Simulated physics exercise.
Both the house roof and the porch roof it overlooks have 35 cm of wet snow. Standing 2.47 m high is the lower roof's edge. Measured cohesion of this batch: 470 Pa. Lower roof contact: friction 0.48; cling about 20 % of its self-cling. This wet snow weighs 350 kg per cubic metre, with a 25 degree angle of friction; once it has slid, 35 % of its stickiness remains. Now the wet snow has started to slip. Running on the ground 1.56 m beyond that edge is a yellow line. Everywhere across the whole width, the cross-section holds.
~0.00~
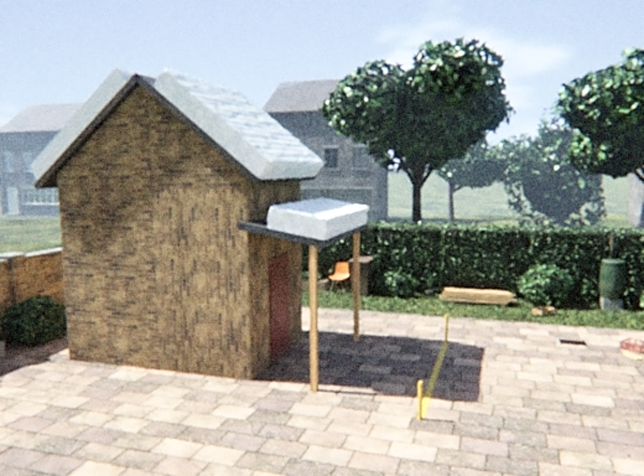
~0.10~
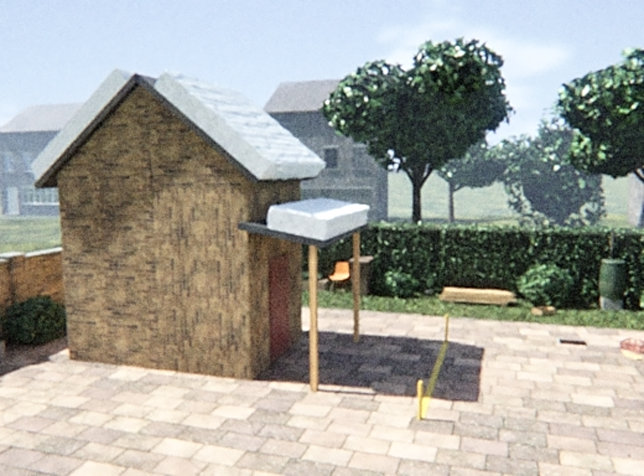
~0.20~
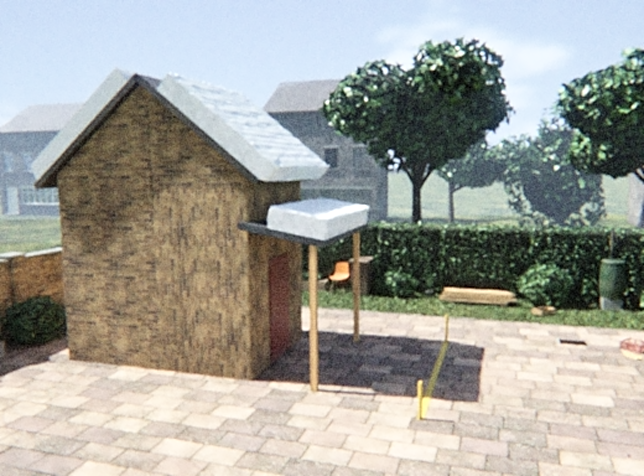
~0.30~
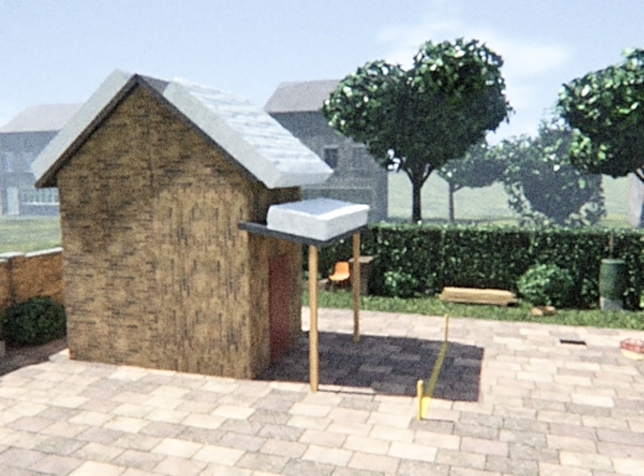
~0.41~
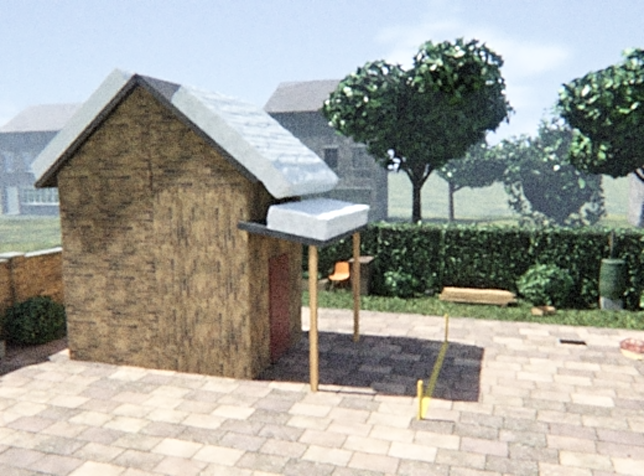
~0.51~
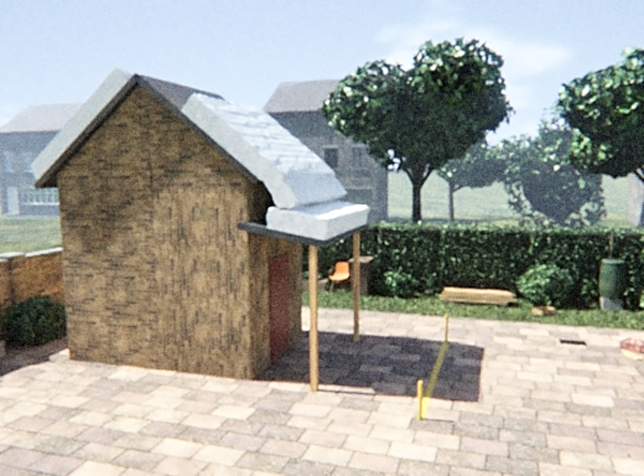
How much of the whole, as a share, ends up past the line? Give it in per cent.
Something like 51 per cent.
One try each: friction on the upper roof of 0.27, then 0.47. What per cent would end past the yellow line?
It would be 45 % the first time and 30 % the second.
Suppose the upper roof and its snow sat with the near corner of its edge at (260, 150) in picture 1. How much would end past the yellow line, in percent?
50 %.
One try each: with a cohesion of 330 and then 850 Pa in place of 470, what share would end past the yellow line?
In that order: 50 %, 45 %.
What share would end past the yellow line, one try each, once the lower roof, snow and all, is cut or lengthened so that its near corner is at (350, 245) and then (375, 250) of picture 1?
Respectively 45 % and 35 %.
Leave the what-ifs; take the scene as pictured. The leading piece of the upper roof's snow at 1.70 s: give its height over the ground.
Measured height: Approx. 0.0 m.
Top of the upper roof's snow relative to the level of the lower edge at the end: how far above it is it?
0.4 m, give or take.
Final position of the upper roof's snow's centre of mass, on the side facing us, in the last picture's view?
Near (462, 380).
By 1.05 s, 7 % is below the lower edge and 0 % is past the line.
By 1.70 s, 75 % is below the lower edge and 38 % is past the line.
By 2.35 s, 78 % is below the lower edge and 51 % is past the line.
By 3.00 s, 78 % is below the lower edge and 51 % is past the line.
By 3.10 s, at the end, 78 % is below the lower edge and 51 % is past the line.
